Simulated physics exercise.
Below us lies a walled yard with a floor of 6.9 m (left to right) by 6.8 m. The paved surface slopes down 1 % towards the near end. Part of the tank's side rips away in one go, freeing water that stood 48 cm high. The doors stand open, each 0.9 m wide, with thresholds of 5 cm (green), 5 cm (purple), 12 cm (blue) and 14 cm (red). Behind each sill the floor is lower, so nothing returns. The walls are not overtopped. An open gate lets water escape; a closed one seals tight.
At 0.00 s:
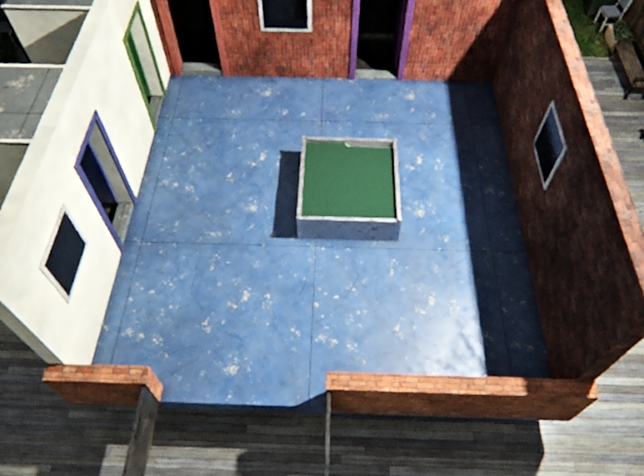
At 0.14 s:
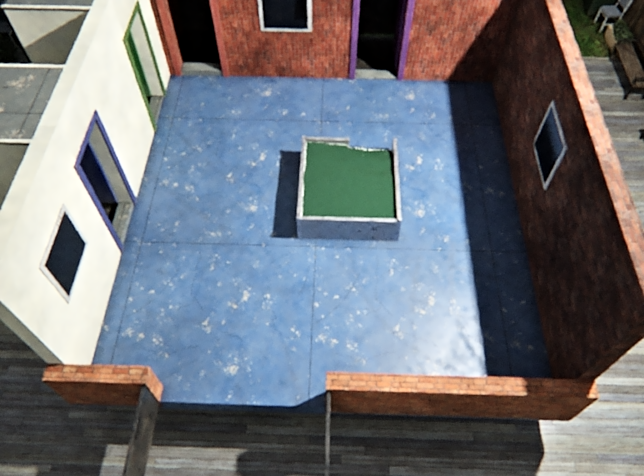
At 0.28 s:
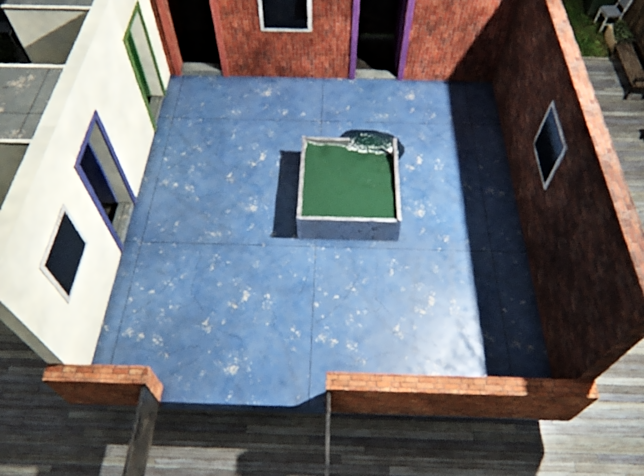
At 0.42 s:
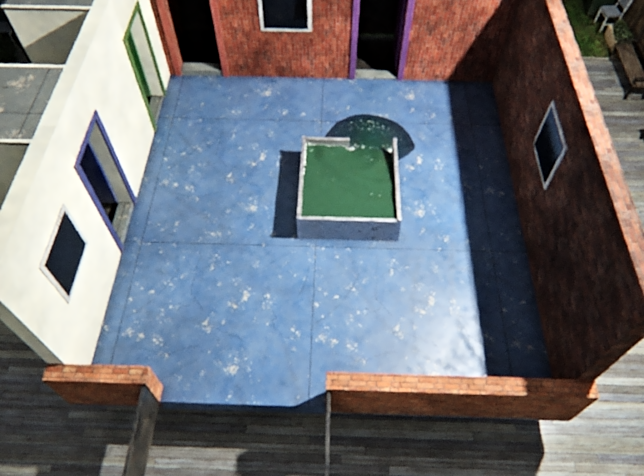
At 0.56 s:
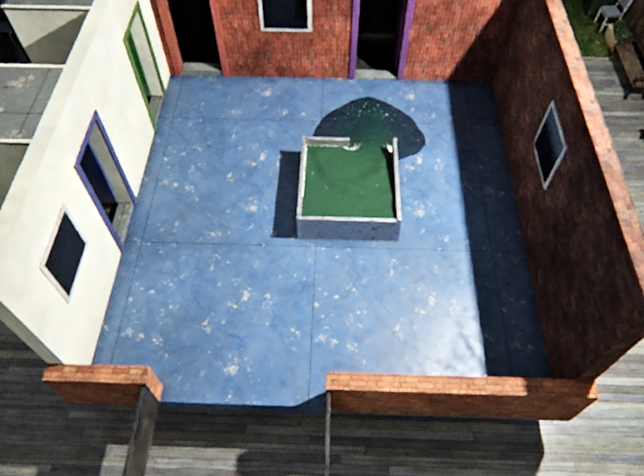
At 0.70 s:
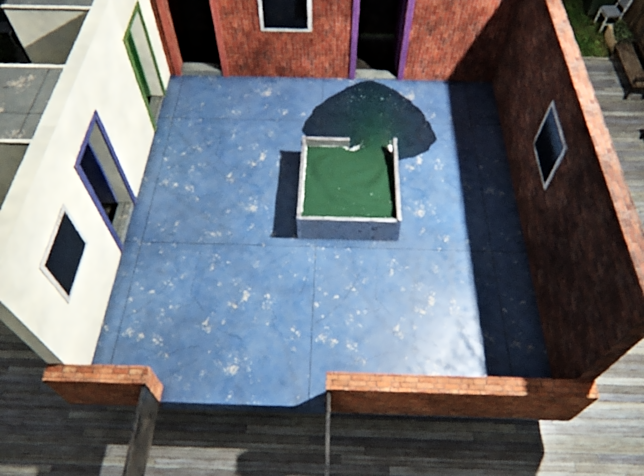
Green water pouring from the far side of a low square tank, spreading in a dark fan across a walled yard's blue floor.
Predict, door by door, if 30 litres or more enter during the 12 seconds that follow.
Door by door: At the green door it does not reach the limit; at the purple door it exceeds the limit; at the blue door it keeps below the limit; at the red door it does not reach the limit.
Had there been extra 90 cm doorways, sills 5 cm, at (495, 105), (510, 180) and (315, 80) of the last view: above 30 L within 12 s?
In turn: Over, under, above.
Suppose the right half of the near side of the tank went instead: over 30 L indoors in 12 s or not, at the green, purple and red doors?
Then: Green under, purple not over, red under.
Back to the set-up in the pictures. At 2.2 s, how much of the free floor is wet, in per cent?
About 15 per cent.
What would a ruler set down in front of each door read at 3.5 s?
In cm: Green 1, purple 12, blue 0, red 2.
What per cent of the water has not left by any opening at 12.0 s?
Roughly 84 in a hundred.
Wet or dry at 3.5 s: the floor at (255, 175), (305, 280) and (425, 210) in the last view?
In turn: Dry, dry, still dry.
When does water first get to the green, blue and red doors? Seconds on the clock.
Arrival: Green 3.6 s, blue 6.0 s, red 2.6 s.
After 1.4 s water covers 15 % of the floor and is deepest (24 cm) near (374, 153); green door not reached, purple door 4 cm at the sill, 24 L in, blue door not reached, red door not reached.
After 2.2 s water covers 15 % of the floor and is deepest (26 cm) near (491, 86); green door not reached, purple door 8 cm at the sill, 85 L in, blue door not reached, red door not reached.
After 3.5 s water covers 25 % of the floor and is deepest (14 cm) near (484, 91); green door not reached, purple door 12 cm at the sill, 155 L in, blue door not reached, red door 2 cm at the sill, 0 L in.
After 7.0 s water covers 55 % of the floor and is deepest (8 cm) near (372, 101); green door 5 cm at the sill, 4 L in, purple door 7 cm at the sill, 206 L in, blue door 2 cm at the sill, 0 L in, red door 3 cm at the sill, 0 L in.
After 12.0 s water covers 80 % of the floor and is deepest (6 cm) near (491, 395); green door 3 cm at the sill, 4 L in, purple door 3 cm at the sill, 210 L in, blue door 2 cm at the sill, 0 L in, red door 2 cm at the sill, 0 L in.
